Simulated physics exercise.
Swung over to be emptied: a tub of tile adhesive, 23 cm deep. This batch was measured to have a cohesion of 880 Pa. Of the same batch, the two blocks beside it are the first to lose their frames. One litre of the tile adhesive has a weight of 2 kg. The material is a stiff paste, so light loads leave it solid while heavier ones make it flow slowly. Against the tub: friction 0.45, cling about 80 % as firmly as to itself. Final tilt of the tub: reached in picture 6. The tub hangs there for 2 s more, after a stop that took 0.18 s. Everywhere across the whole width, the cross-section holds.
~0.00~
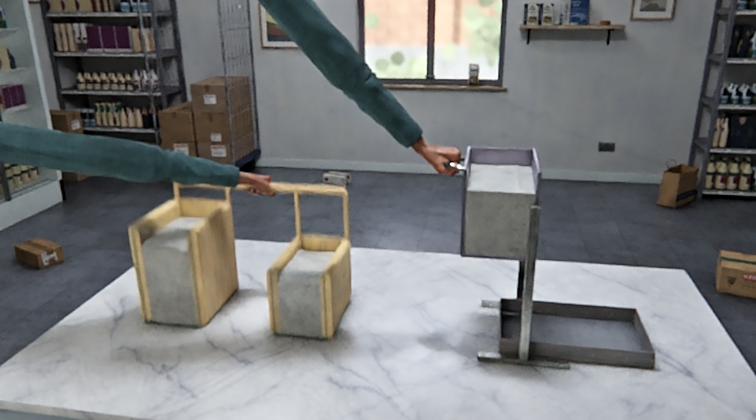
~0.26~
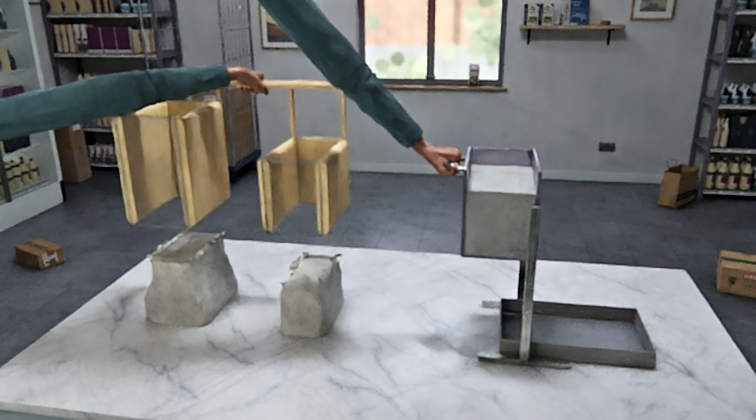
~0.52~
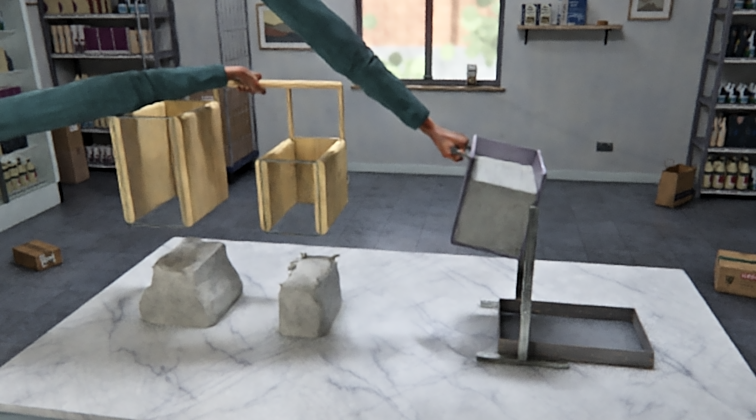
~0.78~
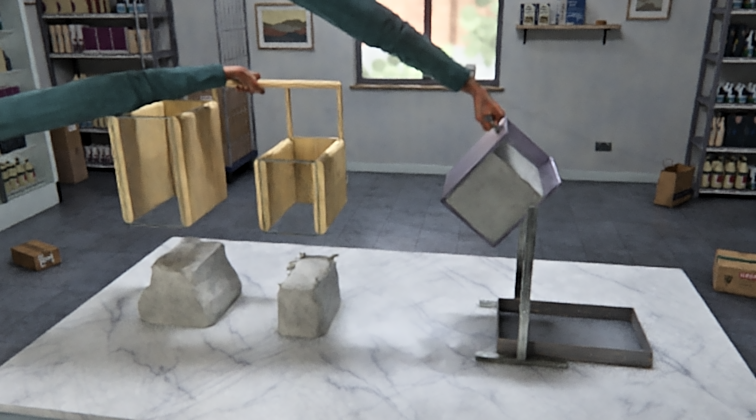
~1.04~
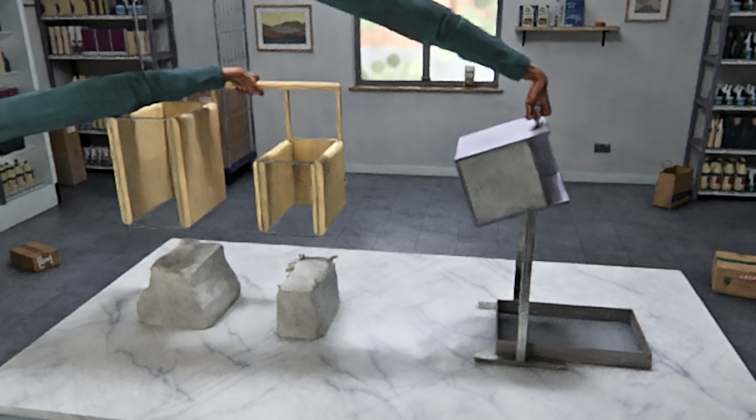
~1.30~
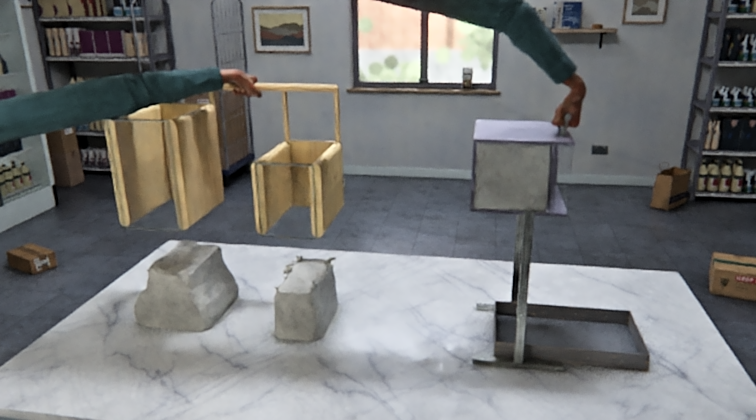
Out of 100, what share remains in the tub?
100 out of 100.
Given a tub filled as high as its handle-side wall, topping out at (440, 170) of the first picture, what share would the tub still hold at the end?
I'd guess around 65 per cent remains.
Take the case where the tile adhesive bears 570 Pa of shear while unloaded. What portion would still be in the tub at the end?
It would come to about 100 %.
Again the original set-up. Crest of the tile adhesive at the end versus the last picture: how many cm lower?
Roughly 0 cm.
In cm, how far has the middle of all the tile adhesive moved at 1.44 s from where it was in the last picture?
I'd estimate roughly 0 centimetres.
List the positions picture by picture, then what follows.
In the first frame, handle-side rim at (467, 171), tilt 0 degrees; crest of the tile adhesive at (469, 189); block heights 26 cm, 17 cm (left to right).
In the second frame, handle-side rim at (468, 171), tilt 0 degrees; crest of the tile adhesive at (470, 189); block heights 22 cm, 17 cm (left to right).
In the third frame, handle-side rim at (474, 159), tilt 11 degrees; crest of the tile adhesive at (476, 180); block heights 20 cm, 17 cm (left to right).
In the fourth frame, handle-side rim at (508, 137), tilt 41 degrees; crest of the tile adhesive at (497, 155); block heights 20 cm, 17 cm (left to right).
In the fifth frame, handle-side rim at (549, 135), tilt 71 degrees; crest of the tile adhesive at (530, 144); block heights 20 cm, 17 cm (left to right).
In the sixth frame, handle-side rim at (573, 146), tilt 90 degrees; crest of the tile adhesive at (486, 144); block heights 20 cm, 17 cm (left to right).
After 1.44 s, the tub is at 90 degrees and holds 100 %.
After 1.61 s, the tub is at 90 degrees and holds 100 %.
After 1.78 s, the tub is at 90 degrees and holds 100 %.
After 1.95 s, the tub is at 90 degrees and holds 100 %.
After 3.30 s, the tub is at 90 degrees and holds 100 %.
